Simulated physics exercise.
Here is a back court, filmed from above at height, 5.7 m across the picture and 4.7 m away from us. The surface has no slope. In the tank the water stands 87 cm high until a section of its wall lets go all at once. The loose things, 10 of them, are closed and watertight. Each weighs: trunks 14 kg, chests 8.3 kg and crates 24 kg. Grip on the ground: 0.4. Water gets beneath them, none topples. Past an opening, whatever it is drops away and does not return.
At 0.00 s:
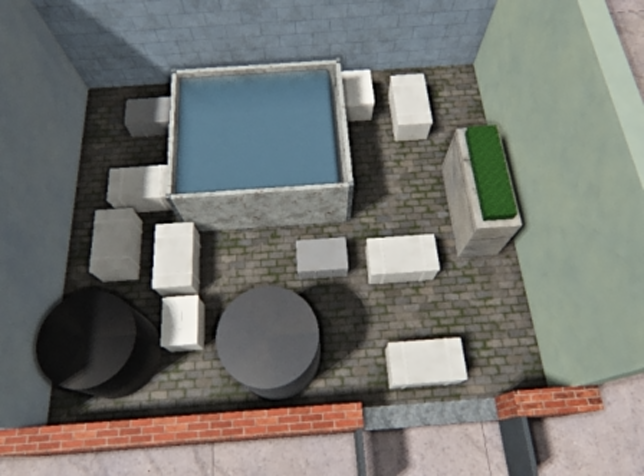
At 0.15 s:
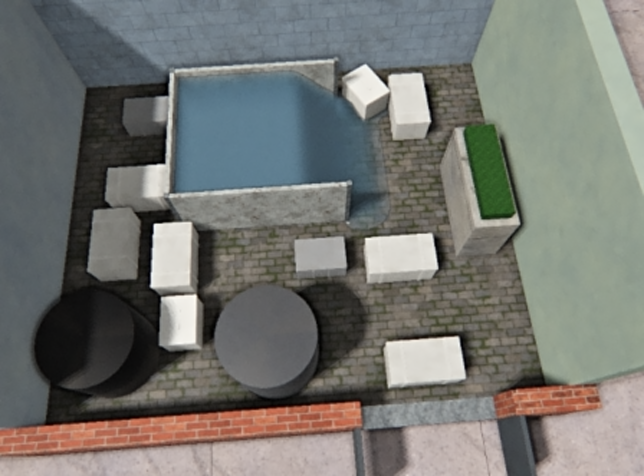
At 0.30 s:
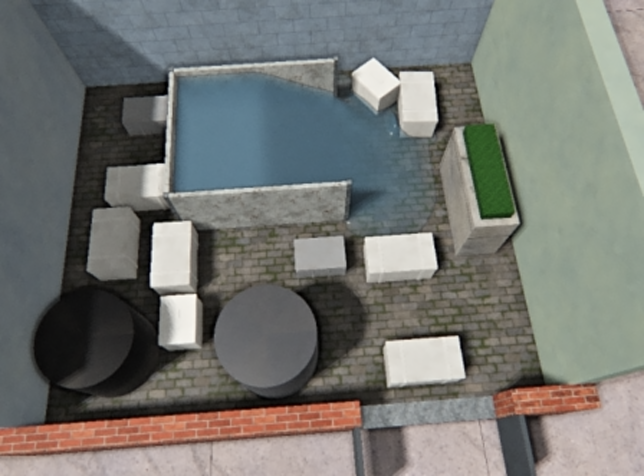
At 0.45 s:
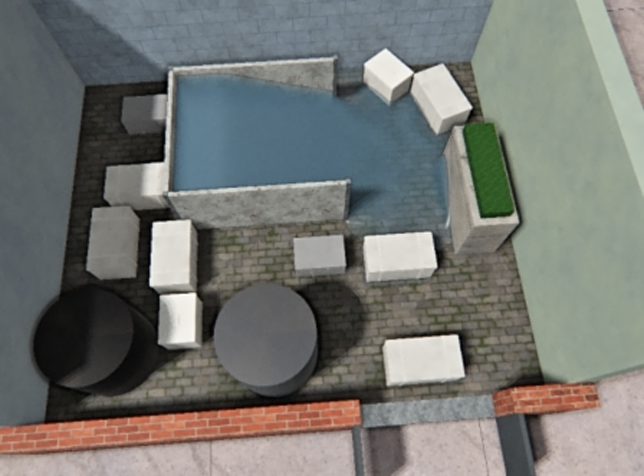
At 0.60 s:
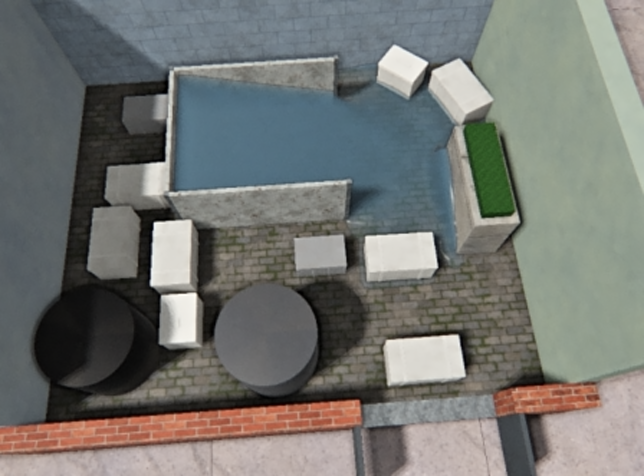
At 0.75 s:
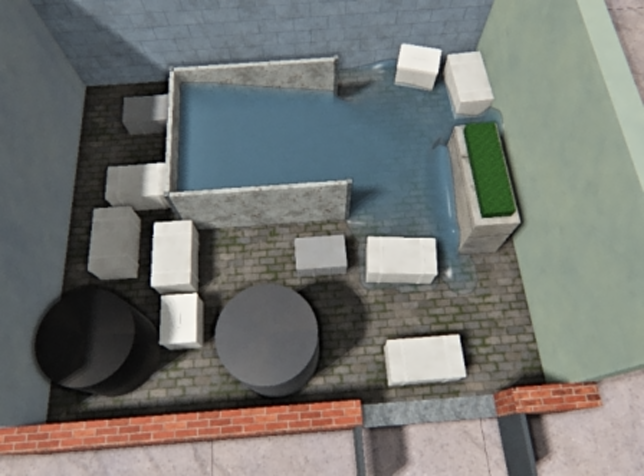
Water spills from the open right side of a pool and pushes two white boxes right.
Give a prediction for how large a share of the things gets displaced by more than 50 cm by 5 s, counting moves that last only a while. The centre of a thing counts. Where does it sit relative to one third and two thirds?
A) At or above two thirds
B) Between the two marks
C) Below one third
Option B: Between the two marks.
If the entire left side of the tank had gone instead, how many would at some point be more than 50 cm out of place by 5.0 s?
Then 9.
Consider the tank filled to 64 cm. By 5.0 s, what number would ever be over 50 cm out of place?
So the tally would be 4.
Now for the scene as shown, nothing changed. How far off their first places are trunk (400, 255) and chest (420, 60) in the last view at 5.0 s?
Object 1: 100 cm. Object 2: 50 cm.
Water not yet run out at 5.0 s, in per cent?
About 78 in a hundred parts of the water.
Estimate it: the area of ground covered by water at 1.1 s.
Close to 10.5 m2, I'd say.
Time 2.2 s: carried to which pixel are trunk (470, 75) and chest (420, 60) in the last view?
Near (433, 52) and (405, 81).
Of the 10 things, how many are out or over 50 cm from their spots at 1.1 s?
At that moment it comes to 2.
After 1.1 s 2 of 10 are over 50 cm from their spots; 2 afloat.
After 2.2 s 3 of 10 are over 50 cm from their spots; 2 afloat.
After 3.5 s 4 of 10 are over 50 cm from their spots; 3 afloat.
After 5.0 s 4 of 10 are over 50 cm from their spots, and 4 have been at some point; 4 afloat.
